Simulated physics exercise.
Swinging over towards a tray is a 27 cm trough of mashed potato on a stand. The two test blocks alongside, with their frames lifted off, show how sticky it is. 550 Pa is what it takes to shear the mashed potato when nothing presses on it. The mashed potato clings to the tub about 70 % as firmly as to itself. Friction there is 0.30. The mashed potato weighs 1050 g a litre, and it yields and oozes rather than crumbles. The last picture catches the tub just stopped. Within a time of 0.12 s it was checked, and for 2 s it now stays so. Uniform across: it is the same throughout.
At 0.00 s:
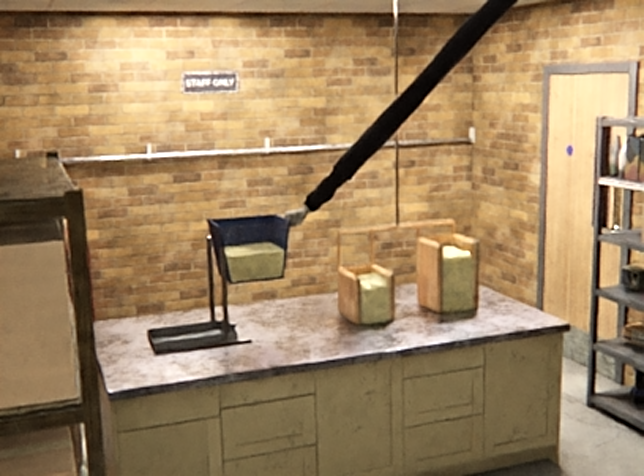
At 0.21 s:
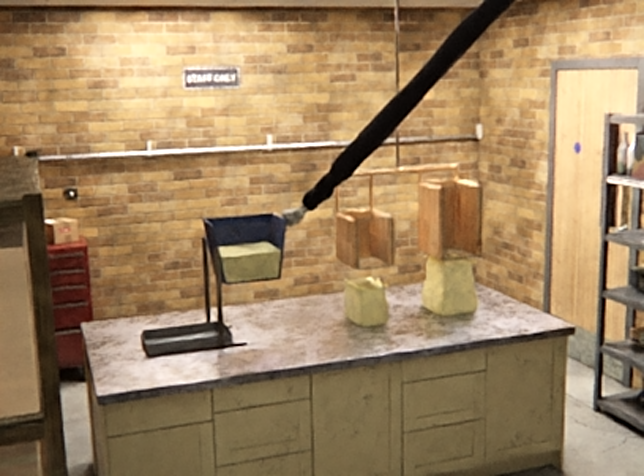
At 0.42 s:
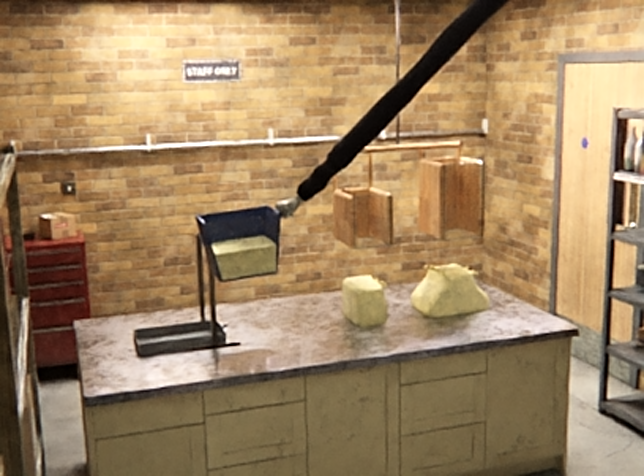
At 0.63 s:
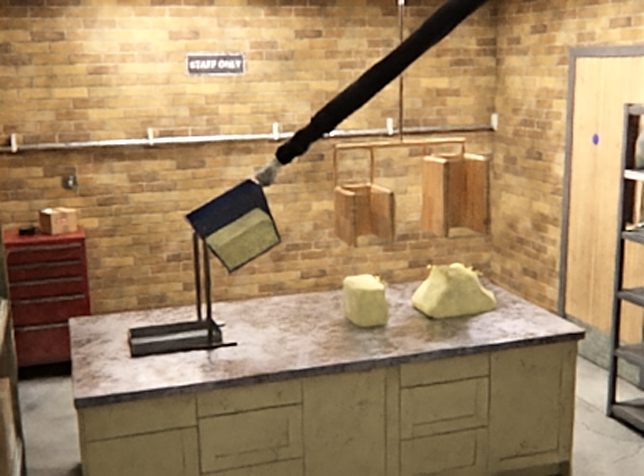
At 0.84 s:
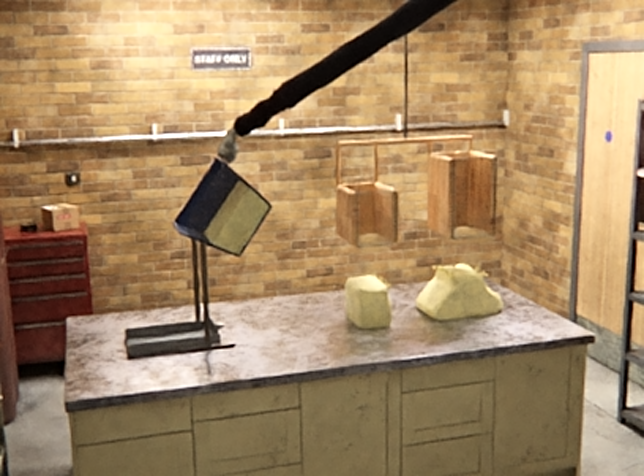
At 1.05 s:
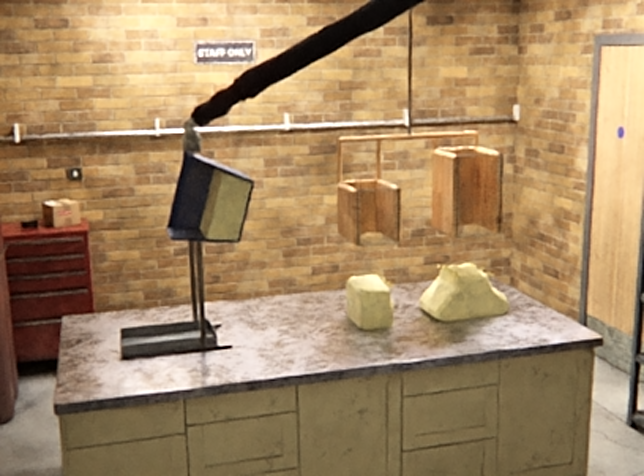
In a brick-walled workroom, wooden casings lift off two pale yellow blocks on a marbled counter, and the blocks sag, the right one slumping much lower and wider. Then a black mechanical arm swings the dark tub of mashed potato on the stand steeply over, the pale mass tilting with it.
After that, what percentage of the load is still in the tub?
Roughly 100 %.
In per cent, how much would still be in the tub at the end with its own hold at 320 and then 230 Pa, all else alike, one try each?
100 in a hundred, followed by 85 in a hundred.
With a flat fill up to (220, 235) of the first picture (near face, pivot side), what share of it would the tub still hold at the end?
It would be close to 70 percent.
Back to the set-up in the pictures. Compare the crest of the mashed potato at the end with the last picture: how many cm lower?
The top ends up some 1 cm below its level in the last picture.
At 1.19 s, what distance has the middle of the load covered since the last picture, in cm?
Some 1 cm.
After 1.19 s, the tub is at 74 degrees and holds 100 %.
After 1.36 s, the tub is at 74 degrees and holds 100 %.
After 1.53 s, the tub is at 74 degrees and holds 100 %.
After 1.70 s, the tub is at 74 degrees and holds 100 %.
After 3.05 s, the tub is at 74 degrees and holds 100 %.
